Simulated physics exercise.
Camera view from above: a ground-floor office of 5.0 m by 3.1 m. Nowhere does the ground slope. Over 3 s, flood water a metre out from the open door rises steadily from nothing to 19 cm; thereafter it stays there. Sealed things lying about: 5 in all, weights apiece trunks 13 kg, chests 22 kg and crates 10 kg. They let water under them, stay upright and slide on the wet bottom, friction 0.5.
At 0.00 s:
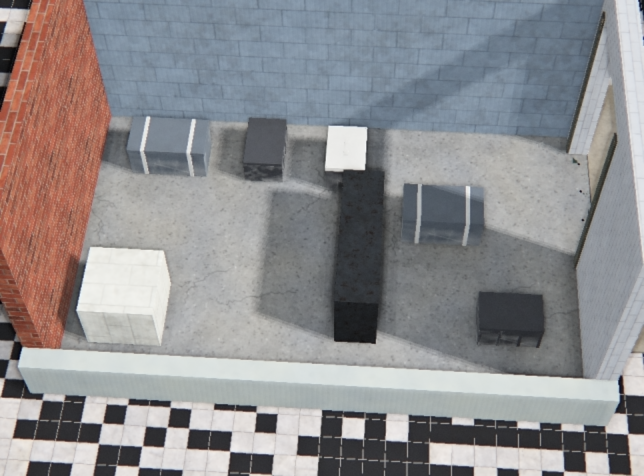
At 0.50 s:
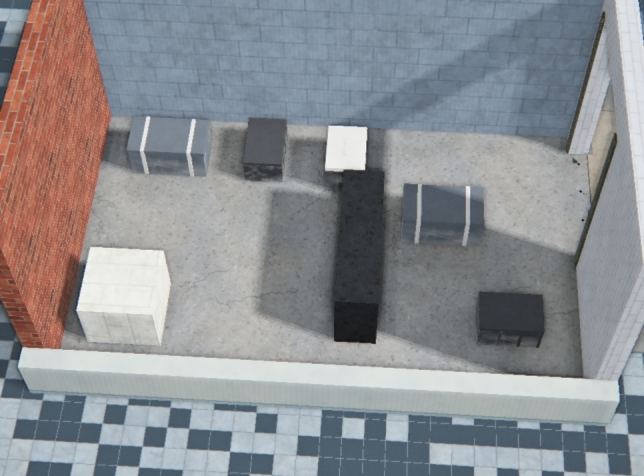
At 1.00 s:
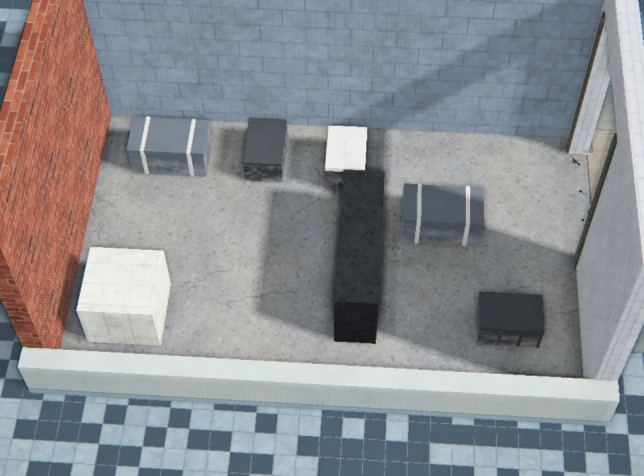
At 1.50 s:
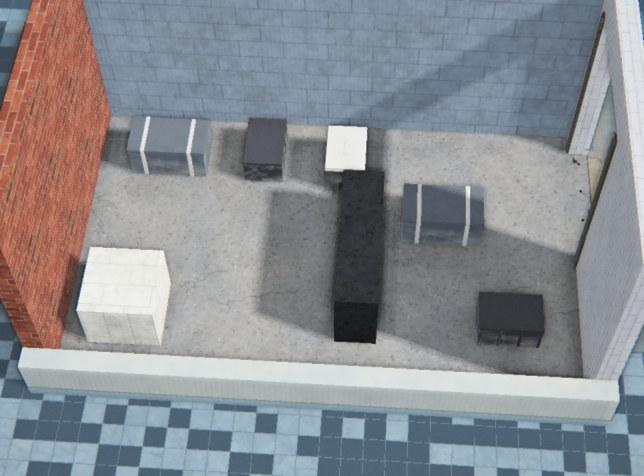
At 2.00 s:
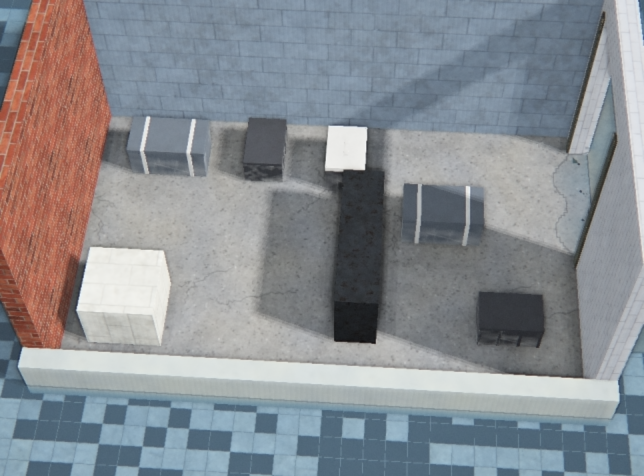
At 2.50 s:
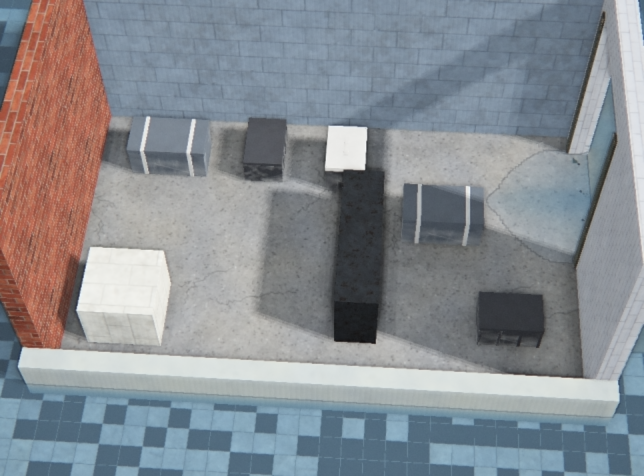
Walled concrete-floored room of still chests and crates, with water rising over the tiles outside, then spreading in through the right-hand doorway.
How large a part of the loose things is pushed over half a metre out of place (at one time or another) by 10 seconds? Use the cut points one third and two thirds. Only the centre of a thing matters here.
It falls at two thirds or above.
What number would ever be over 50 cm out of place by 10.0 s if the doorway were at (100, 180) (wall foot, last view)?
Then it comes to 4.
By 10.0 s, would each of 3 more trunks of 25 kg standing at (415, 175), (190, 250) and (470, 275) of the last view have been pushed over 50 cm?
Well, it goes above, below, above.
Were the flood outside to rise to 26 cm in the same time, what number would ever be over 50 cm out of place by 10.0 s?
Result: 3.
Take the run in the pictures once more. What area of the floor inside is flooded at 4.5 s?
Flooded: Near 6.0 m2.
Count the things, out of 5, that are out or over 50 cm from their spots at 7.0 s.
Answer: 2.
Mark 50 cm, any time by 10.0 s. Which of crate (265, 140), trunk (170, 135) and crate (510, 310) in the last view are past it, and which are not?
Beyond, beyond, within.
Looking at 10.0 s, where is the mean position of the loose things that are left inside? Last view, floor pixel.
It sits at about (298, 242).
After 3.5 s 0 of 5 are over 50 cm from their spots; 0 afloat.
After 4.5 s 0 of 5 are over 50 cm from their spots; 0 afloat.
After 7.0 s 2 of 5 are over 50 cm from their spots; 2 afloat.
After 10.0 s 4 of 5 are over 50 cm from their spots, and 4 have been at some point; 4 afloat.
